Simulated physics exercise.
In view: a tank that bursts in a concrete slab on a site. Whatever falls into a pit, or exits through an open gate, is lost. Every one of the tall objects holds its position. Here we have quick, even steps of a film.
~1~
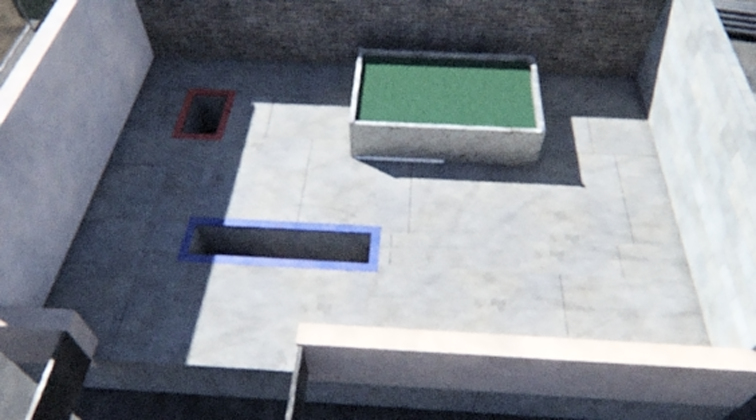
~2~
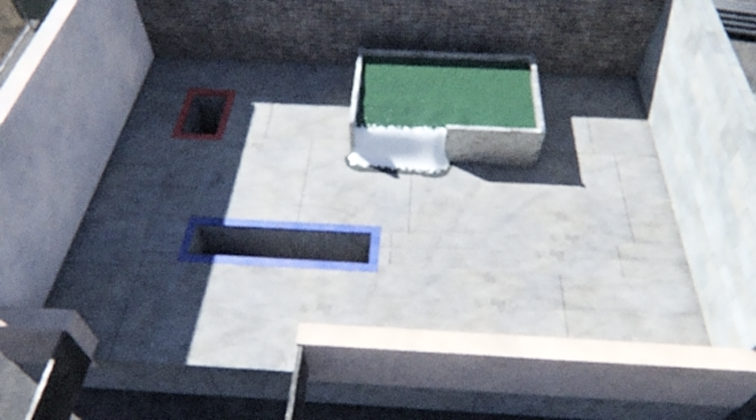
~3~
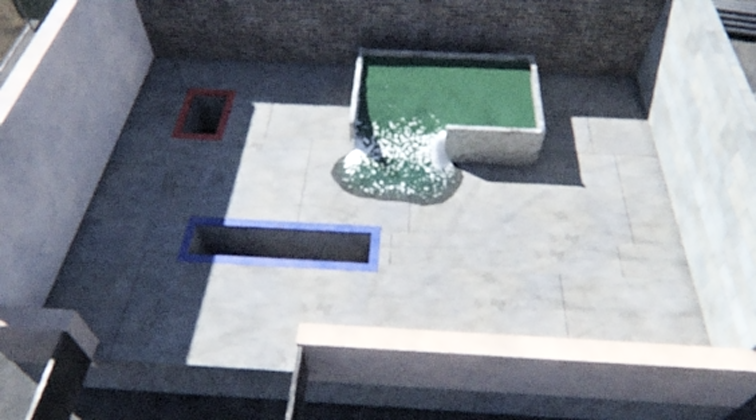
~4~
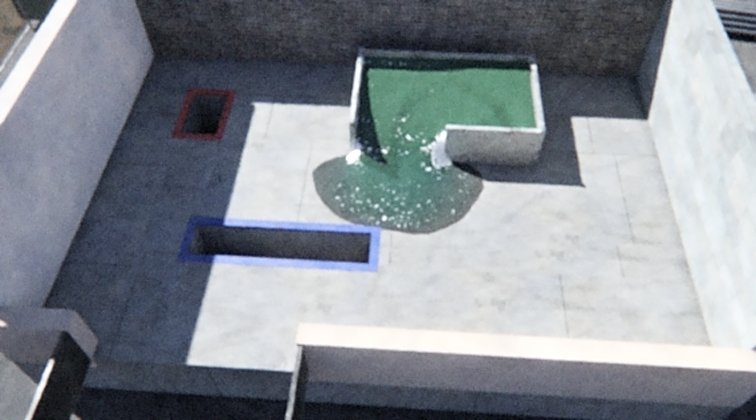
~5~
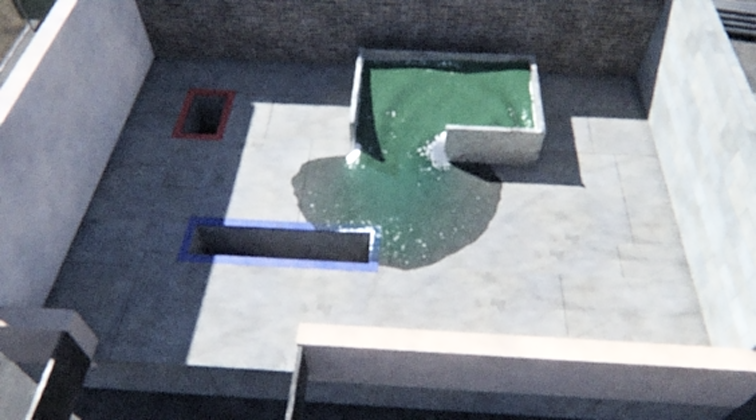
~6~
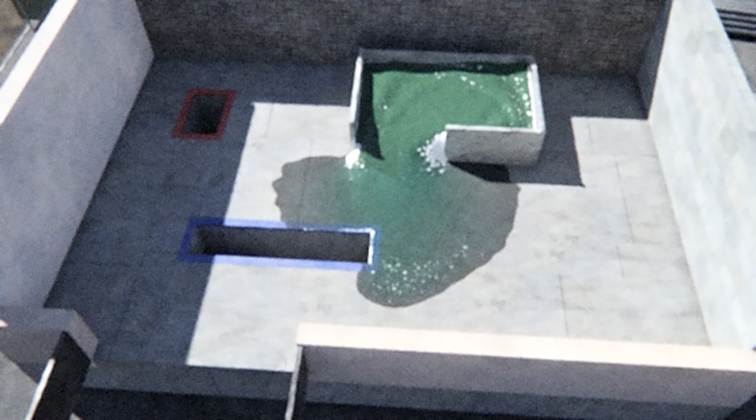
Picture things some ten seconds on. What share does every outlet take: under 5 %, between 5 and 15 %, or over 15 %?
Here is my call: The gate takes under 5 %; the blue pit takes over 15 %; the red pit takes under 5 %.
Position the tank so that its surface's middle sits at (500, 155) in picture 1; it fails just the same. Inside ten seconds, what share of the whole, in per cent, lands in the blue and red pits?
Blue 15 %, red 2 %.
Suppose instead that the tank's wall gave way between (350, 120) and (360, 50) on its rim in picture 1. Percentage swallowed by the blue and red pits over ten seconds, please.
Result - blue: 12 %; red: 40 %.
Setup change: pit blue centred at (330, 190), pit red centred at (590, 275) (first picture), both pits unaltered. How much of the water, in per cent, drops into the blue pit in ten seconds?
Share for the blue pit: 75 percent.
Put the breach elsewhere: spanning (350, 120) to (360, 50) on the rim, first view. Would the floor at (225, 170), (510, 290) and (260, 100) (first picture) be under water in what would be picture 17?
The first would be drenched, the second still unwetted and the third drenched.
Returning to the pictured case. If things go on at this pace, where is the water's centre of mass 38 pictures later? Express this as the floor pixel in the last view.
Near (454, 206).
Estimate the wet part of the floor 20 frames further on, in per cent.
My estimate is near 40 per cent.
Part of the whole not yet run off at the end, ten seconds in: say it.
Roughly 50 per cent.
A moment on, water covers 20 % of the floor; the gate 0 %, the blue pit 7 %, the red pit 0 %.
Next, water covers 25 % of the floor; the gate 0 %, the blue pit 17 %, the red pit 0 %.
Then, water covers 40 % of the floor; the gate 1 %, the blue pit 28 %, the red pit 0 %.
Later, water covers 60 % of the floor; the gate 2 %, the blue pit 38 %, the red pit 0 %.
In the end, water covers 70 % of the floor; the gate 3 %, the blue pit 46 %, the red pit 0 %.
